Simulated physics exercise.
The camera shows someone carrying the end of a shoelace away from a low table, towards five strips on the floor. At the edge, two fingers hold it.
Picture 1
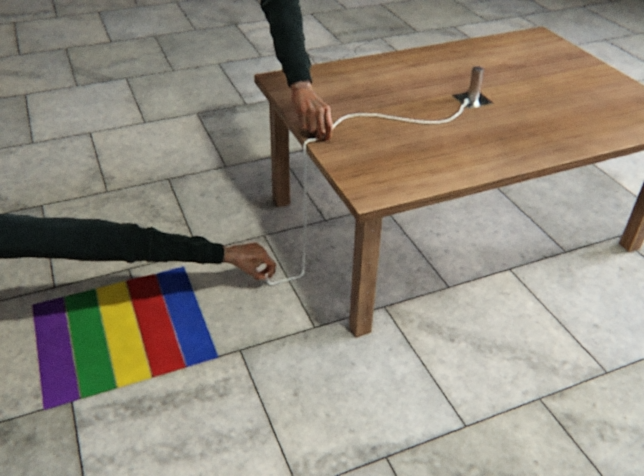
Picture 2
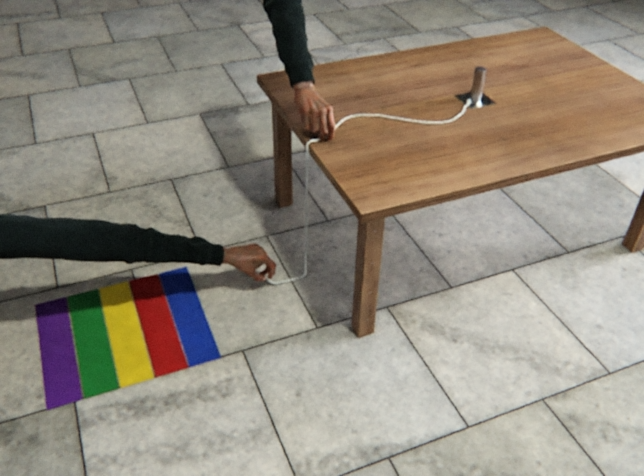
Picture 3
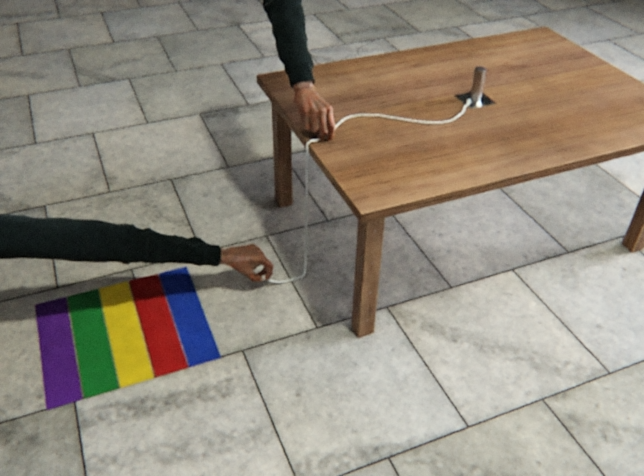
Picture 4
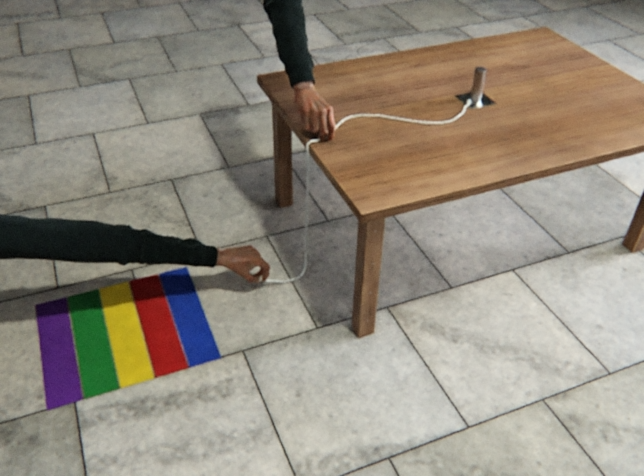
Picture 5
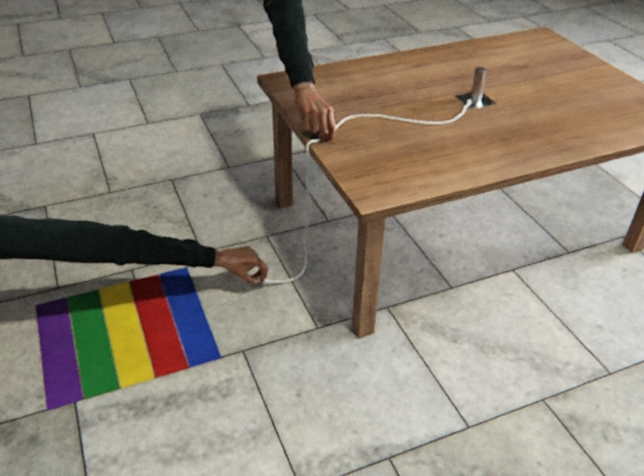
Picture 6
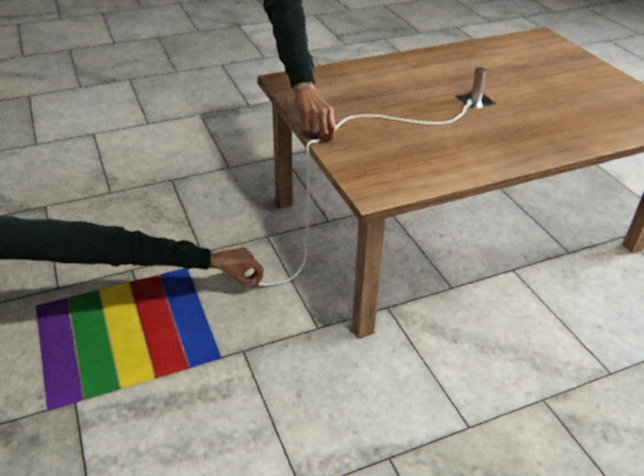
In the video, one hand pins a white cord at the edge of a low wooden table while another hand, near the floor, draws its end slightly left, beside purple, green, yellow, red and blue strips.
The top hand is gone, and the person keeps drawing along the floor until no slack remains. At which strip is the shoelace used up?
At the yellow one.
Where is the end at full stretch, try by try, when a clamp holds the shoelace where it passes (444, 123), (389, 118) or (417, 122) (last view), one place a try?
(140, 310), (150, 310) and (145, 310).
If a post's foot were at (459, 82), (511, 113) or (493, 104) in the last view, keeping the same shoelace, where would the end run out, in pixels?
Close to (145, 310), (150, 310) and (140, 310) in that order.
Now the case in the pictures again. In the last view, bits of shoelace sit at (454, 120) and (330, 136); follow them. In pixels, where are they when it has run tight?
Near (431, 110) and (301, 150).
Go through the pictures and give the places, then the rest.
In the first frame, end (267, 276); blue (196, 344); red (164, 353); yellow (130, 363); green (95, 373); purple (59, 384).
In the second frame, end (267, 277); shoelace through (460, 115) (403, 120) (340, 123) (307, 158) (306, 216) (306, 264).
In the third frame, end (264, 278).
In the fourth frame, end (261, 279); shoelace through (460, 115) (404, 120) (341, 123) (308, 158) (307, 216) (305, 264).
In the fifth frame, end (259, 280).
In the sixth frame, end (254, 281); shoelace through (461, 115) (404, 120) (341, 123) (308, 158) (308, 217) (303, 265).
Early on, end near (193, 298); over blue.
Midway, end near (150, 309); over red.
At the end of the slack, end near (125, 316); over yellow. It gets as far as the yellow strip.
